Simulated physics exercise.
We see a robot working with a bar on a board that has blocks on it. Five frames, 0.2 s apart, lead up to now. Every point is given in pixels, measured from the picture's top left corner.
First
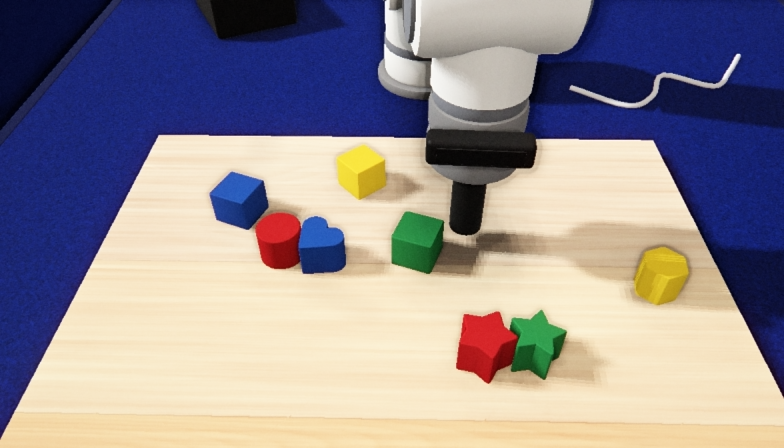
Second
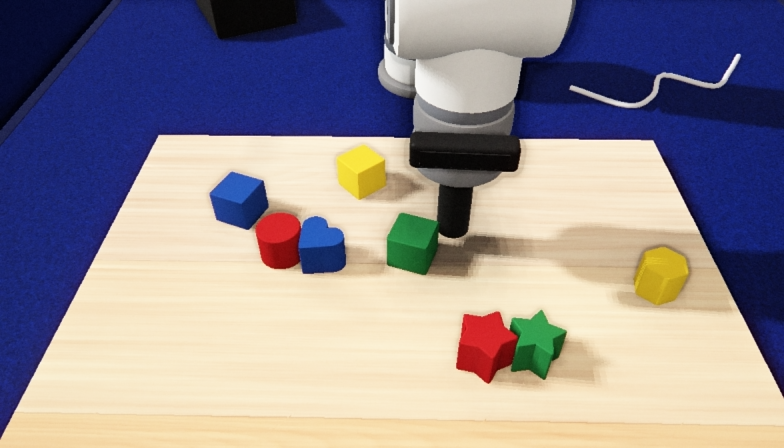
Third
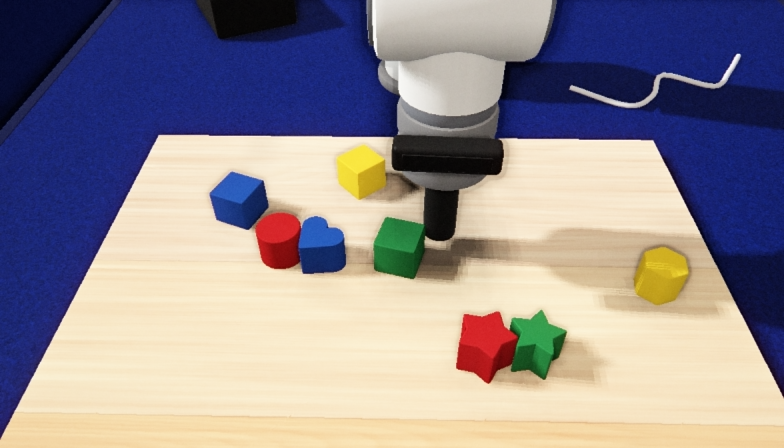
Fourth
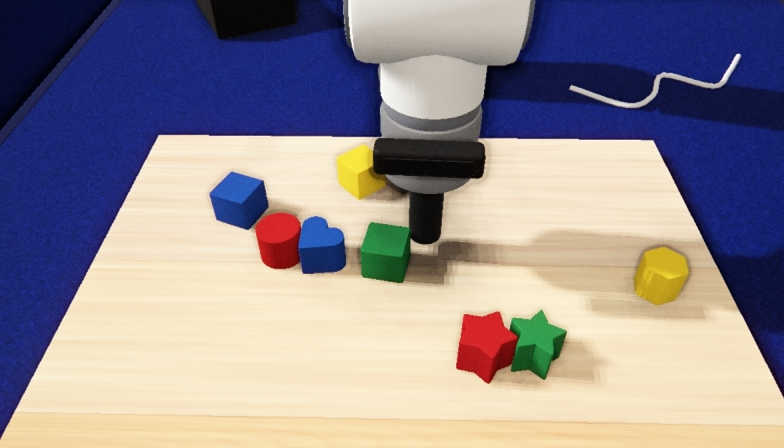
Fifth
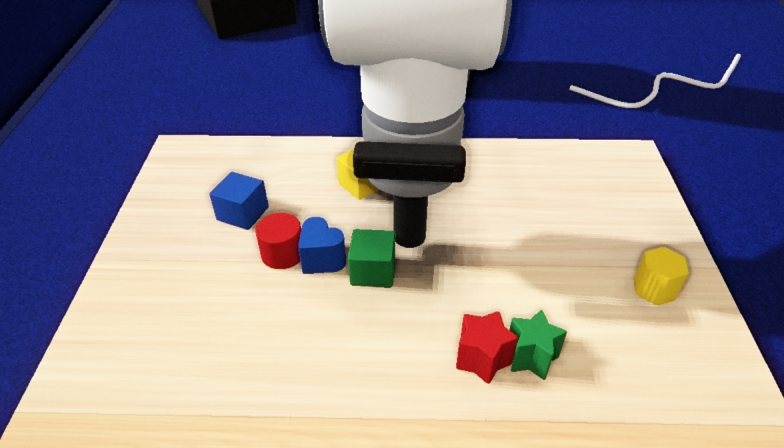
On a light wooden board scattered with colourful blocks, a robot arm moves a short black bar leftward, pushing the green cube a short distance left and slightly toward the viewer, closer to the blue heart-shaped block.
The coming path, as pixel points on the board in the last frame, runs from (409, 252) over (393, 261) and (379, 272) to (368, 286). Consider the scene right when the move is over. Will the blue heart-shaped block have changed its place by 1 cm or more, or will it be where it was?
Shifted out of place.
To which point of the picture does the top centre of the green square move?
It is going to be at (326, 281).
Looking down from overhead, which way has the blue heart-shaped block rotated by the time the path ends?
It twists clockwise.
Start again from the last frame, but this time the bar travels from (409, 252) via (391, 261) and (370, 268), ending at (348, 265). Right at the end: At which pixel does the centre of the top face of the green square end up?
Its top middle is near (331, 269).
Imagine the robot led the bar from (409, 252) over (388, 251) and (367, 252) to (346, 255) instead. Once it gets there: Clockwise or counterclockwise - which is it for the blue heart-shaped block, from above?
Looking down, it rotates clockwise.
The first path, step by step. Halfway along, bar at (385, 251); red cylinder at (271, 224); blue heart-shaped block at (308, 236), turned 35° clockwise; green square at (348, 261).
At the end, bar at (367, 271); red cylinder at (270, 223); blue heart-shaped block at (305, 239), turned 50° clockwise; green square at (326, 281).
